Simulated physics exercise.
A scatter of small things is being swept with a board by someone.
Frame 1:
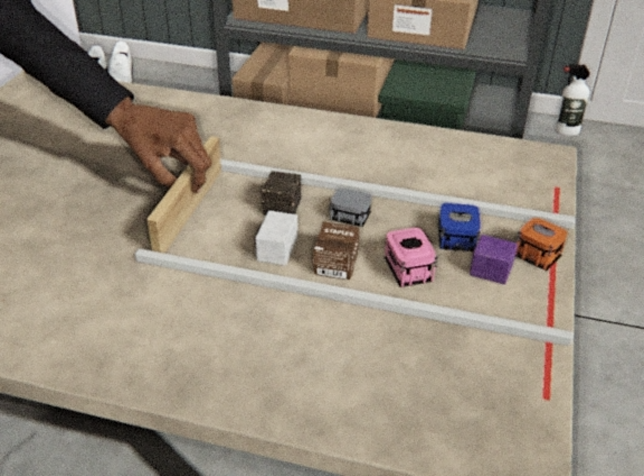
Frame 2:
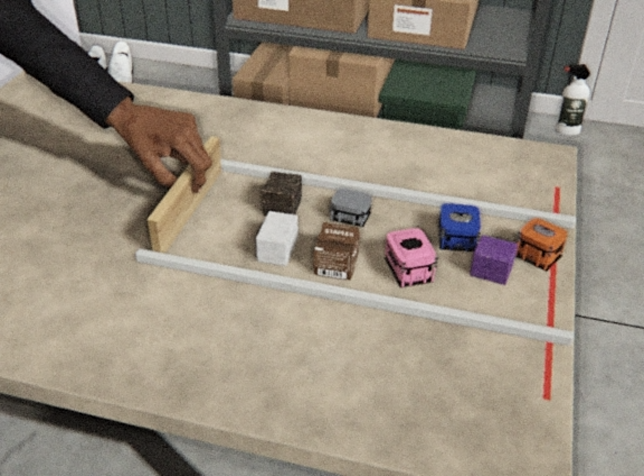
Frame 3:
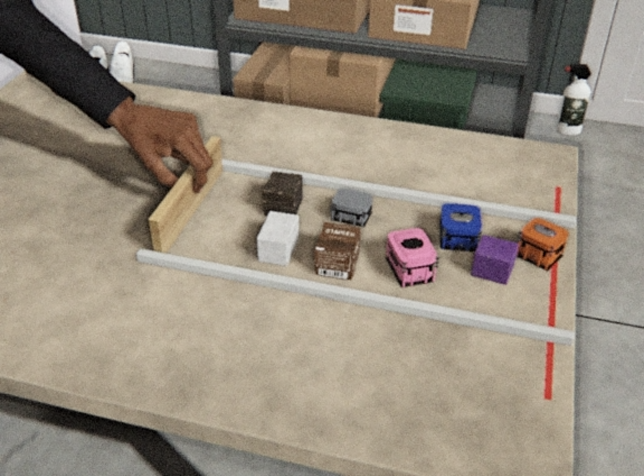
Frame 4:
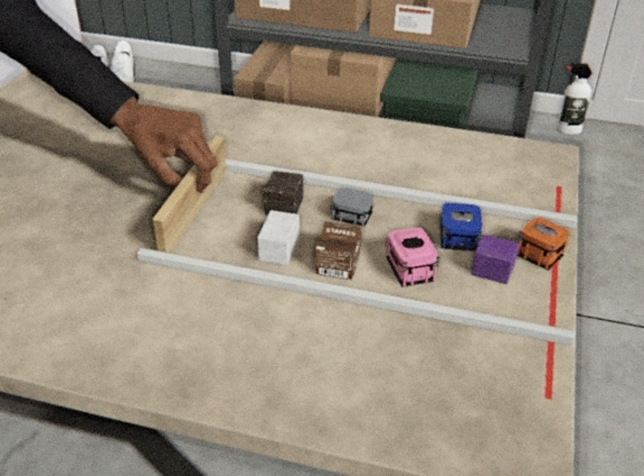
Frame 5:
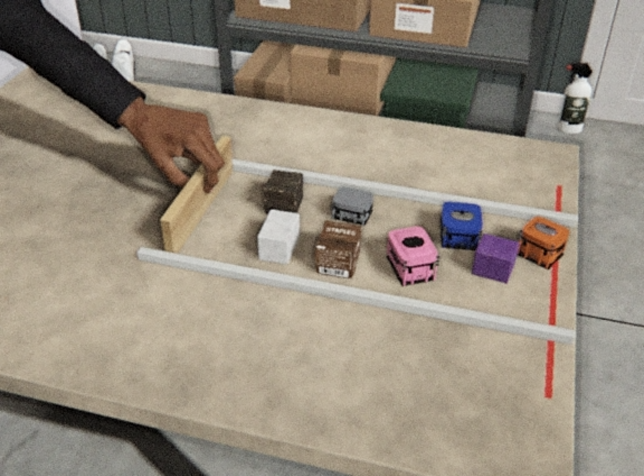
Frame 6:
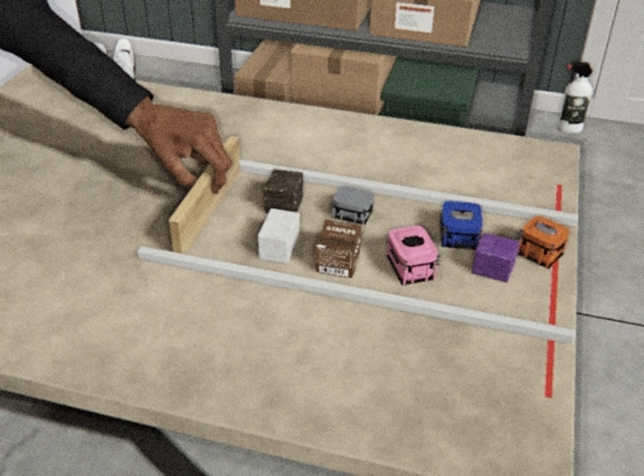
On a tabletop, a hand slides a wooden board slightly right toward several small boxes.
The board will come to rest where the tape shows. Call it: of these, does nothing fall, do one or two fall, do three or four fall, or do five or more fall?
Five or more fall.
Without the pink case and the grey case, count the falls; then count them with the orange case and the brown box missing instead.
Result: 4 in the first case, with 4 in the second.
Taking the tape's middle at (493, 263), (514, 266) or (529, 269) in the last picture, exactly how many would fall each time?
It would be 4, then 4, then 6.
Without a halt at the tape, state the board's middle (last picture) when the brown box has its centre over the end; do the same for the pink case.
Estimated middle: (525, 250), and (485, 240) for the other.
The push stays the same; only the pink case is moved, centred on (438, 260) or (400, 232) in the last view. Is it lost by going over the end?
At the first spot it drops over the edge, and at the second it drops over the edge.
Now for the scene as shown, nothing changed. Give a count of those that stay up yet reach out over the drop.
Counting them gives 2.
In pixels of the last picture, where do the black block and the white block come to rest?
Reading them off: First (576, 243); then (574, 290).
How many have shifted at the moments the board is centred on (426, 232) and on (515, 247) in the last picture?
8 by the first point, 8 by the second.
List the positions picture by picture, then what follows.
The first picture shows orange case (541, 243); purple block (493, 259); blue case (459, 227); board (188, 193); tape (553, 276).
The second picture shows purple block (494, 260); brown box (337, 251).
The third picture shows blue case (460, 227); board (189, 193).
The fourth picture shows orange case (543, 243); pink case (412, 256).
The fifth picture shows purple block (495, 258); white block (279, 236).
The sixth picture shows orange case (543, 241); purple block (495, 258); blue case (461, 225); board (208, 194); tape (555, 274).
Soon after, none off yet; orange case at rest near (543, 241); purple block at rest near (495, 258); blue case at rest near (461, 225).
Then, none off yet; orange case moved about its own width near (578, 244); purple block moved well along near (567, 270); blue case moved well along near (538, 240).
At rest, the number that fall off is five or more; fallen, grey case, brown box, pink case, blue case, purple block and orange case.
